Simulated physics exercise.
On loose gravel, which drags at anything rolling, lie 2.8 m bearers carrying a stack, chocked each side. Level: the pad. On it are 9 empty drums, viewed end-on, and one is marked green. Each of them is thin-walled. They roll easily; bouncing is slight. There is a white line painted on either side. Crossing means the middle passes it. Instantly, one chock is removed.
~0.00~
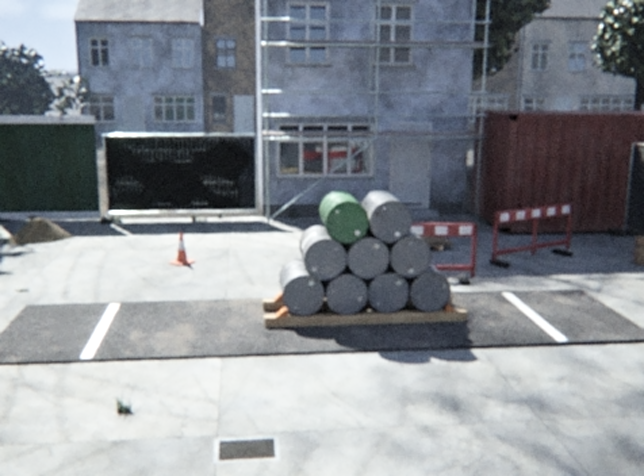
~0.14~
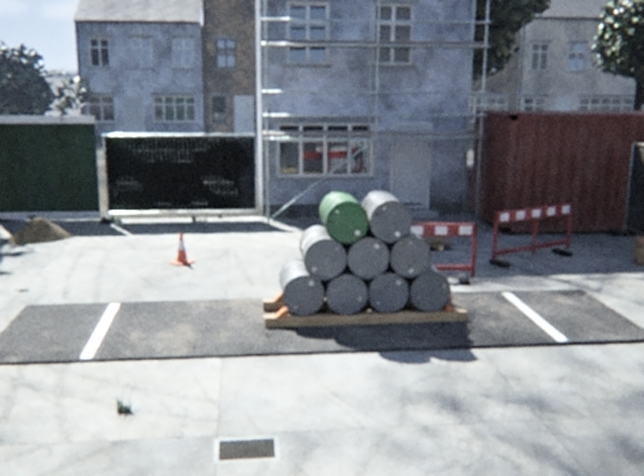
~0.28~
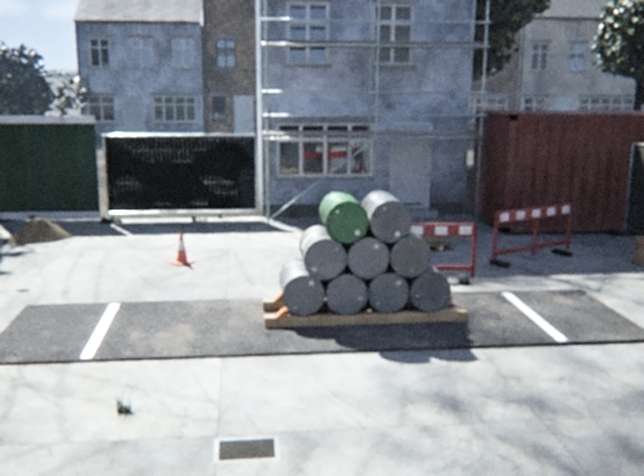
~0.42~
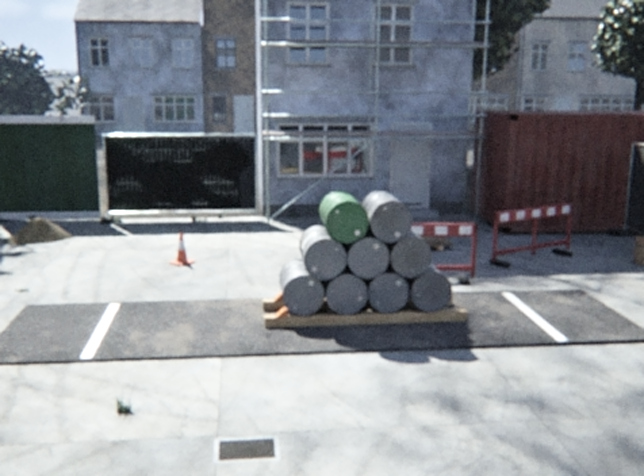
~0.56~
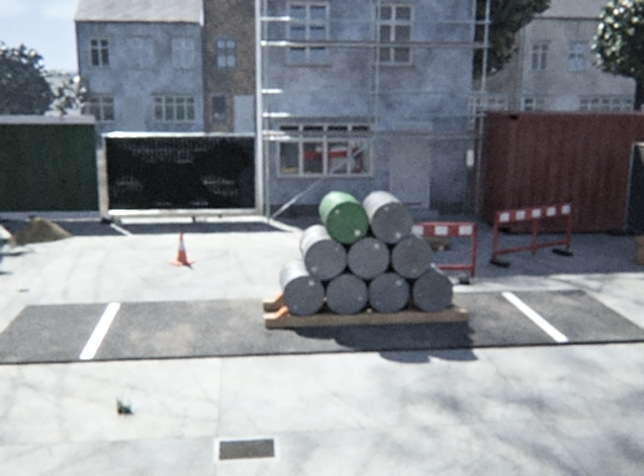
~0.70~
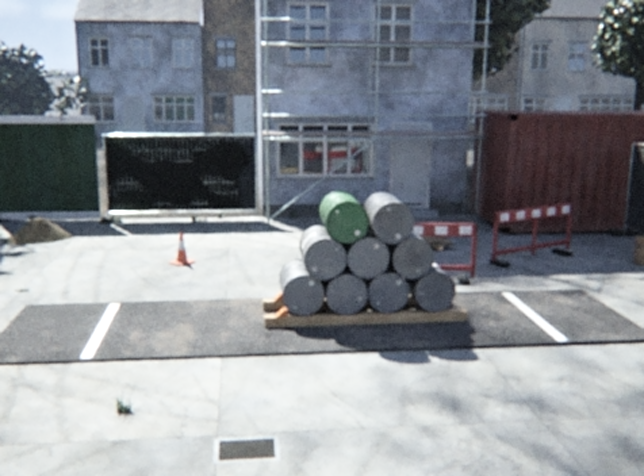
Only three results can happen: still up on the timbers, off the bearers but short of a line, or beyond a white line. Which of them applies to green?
Result: Still up on the timbers.
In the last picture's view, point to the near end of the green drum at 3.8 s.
Around pixel (369, 258).
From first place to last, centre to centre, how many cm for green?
Green: 60.
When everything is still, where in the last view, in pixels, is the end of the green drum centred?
It comes to rest at about (369, 258).
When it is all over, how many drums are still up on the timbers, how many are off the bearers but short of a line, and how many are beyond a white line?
First 5, then 1, and last 3.
After 3.8 s, green is up on others, 140 cm from the bearers' right end, rolling right; 1 over a line so far.
At rest (8.1 s), green is up on others, 140 cm from the bearers' left end; 3 over a line so far.
